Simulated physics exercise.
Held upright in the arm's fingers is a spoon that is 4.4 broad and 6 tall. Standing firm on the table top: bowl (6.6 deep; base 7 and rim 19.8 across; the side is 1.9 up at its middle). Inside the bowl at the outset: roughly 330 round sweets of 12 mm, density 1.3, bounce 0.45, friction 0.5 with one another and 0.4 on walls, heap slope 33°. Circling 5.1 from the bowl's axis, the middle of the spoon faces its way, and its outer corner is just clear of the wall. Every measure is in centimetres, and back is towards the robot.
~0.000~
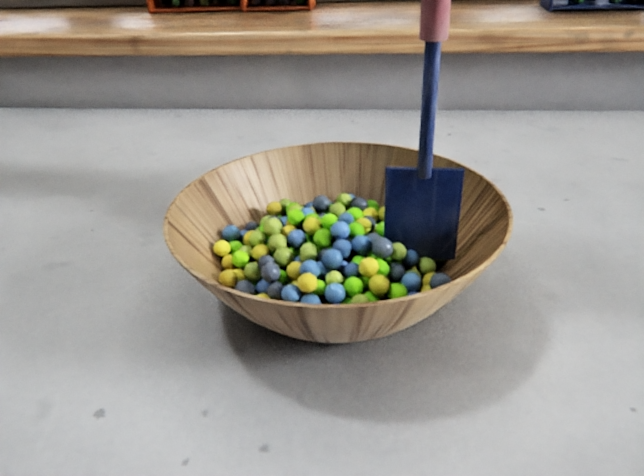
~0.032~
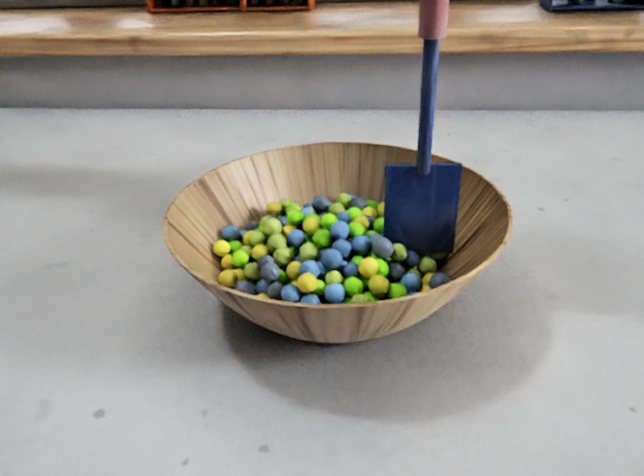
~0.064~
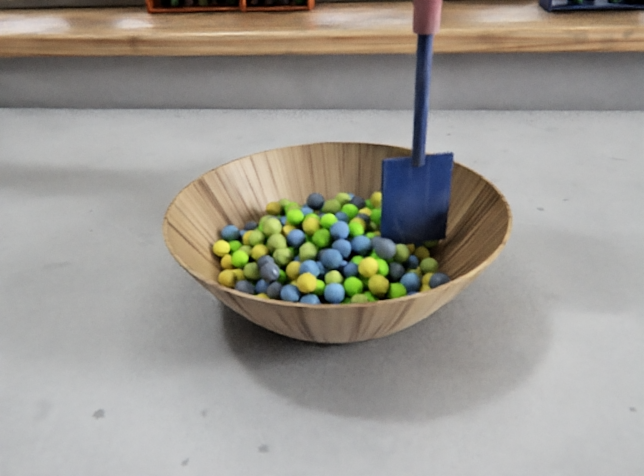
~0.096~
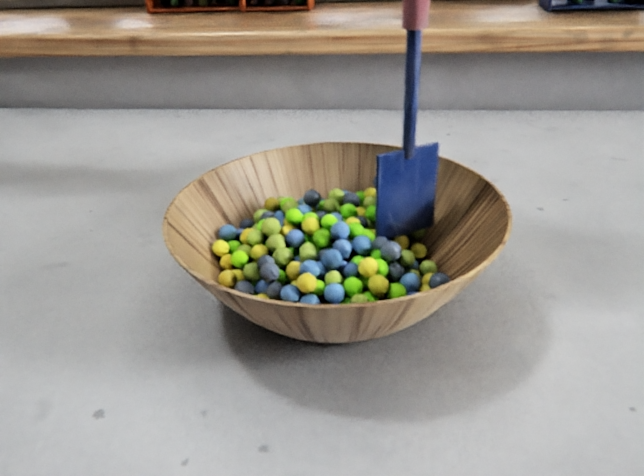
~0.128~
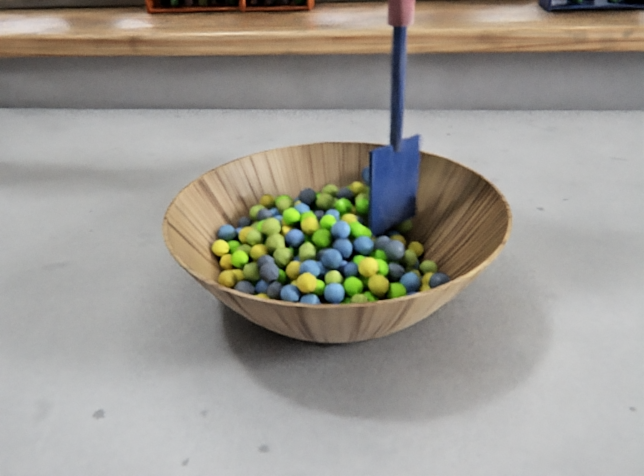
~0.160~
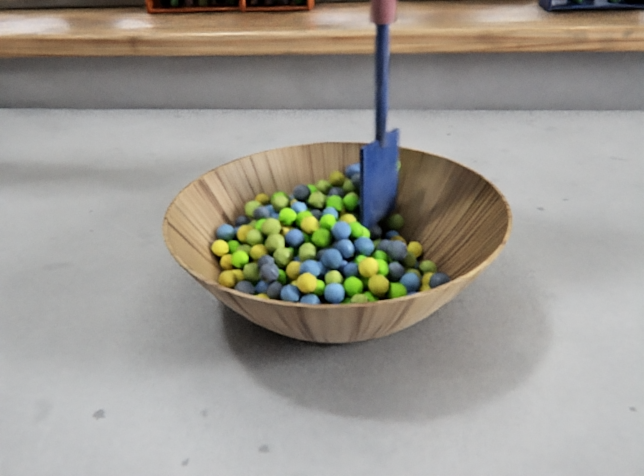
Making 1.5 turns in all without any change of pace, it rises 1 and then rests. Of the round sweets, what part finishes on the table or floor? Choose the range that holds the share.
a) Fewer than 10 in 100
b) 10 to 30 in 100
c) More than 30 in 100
Fewer than 10 in 100 (a).
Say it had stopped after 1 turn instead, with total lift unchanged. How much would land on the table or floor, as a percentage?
Close to 5 in a hundred.
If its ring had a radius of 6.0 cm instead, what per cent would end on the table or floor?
Around 0 in a hundred, in that case.
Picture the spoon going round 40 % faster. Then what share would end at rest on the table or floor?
Near 15 in a hundred, it would be.
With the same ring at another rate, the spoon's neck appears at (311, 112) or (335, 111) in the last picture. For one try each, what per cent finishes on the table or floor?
Close to 25 and 20 in a hundred.
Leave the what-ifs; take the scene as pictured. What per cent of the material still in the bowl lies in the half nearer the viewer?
Close to 55 in a hundred.
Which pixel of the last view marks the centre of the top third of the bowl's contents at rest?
At about (310, 251).
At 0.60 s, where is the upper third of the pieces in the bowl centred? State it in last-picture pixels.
Near (328, 278).
After 0.60 s, 249° round, highest piece 8 above the table; 328 in the bowl, 2 on the table or floor, 3 in flight or on the tool.
After 1.03 s, 77° round, highest piece 8 above the table; 318 in the bowl, 14 on the table or floor, 1 in flight or on the tool.
After 1.45 s, 180° round, highest piece 6 above the table; 317 in the bowl, 16 on the table or floor.
After 2.15 s, 180° round, highest piece 6 above the table; 317 in the bowl, 16 on the table or floor.
At rest, 317 in the bowl, 16 on the table or floor. That is 5 % on the table or floor.
